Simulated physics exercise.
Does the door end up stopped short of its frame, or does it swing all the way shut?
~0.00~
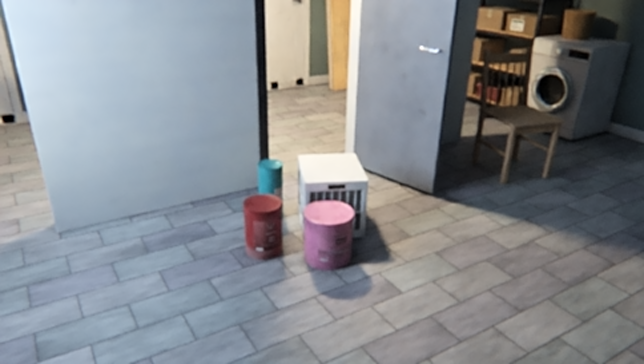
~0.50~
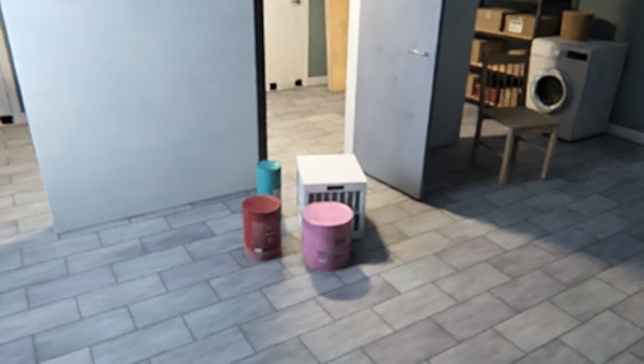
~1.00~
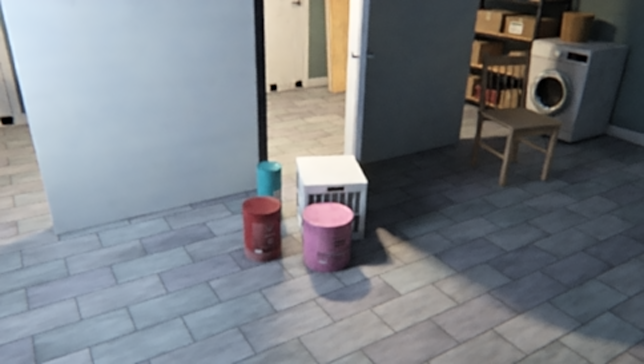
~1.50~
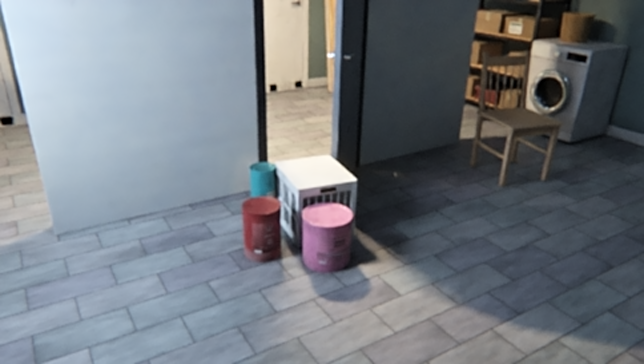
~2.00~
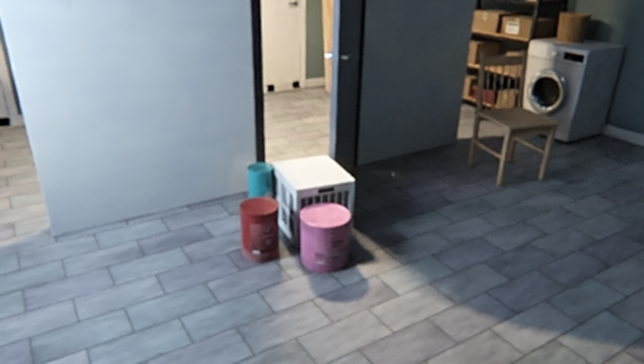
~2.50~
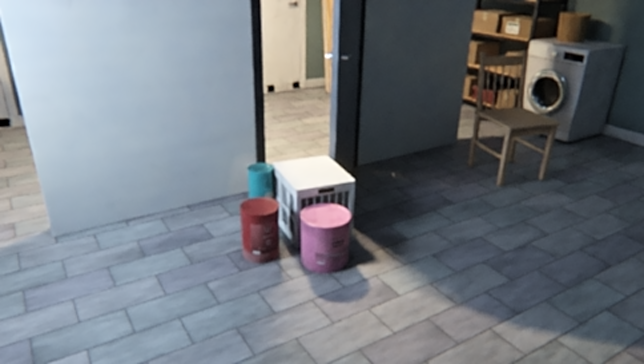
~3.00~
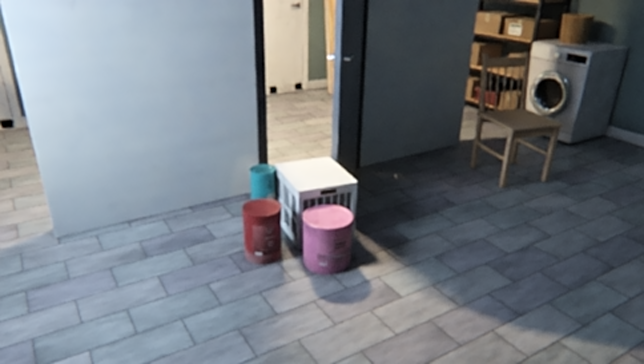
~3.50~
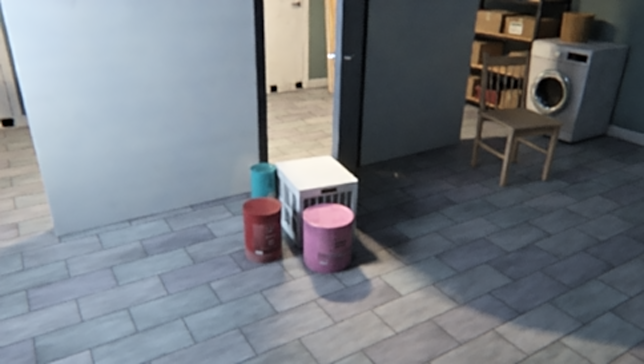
It stops short of its frame. The white crate blocks it, and the door is left partly open.
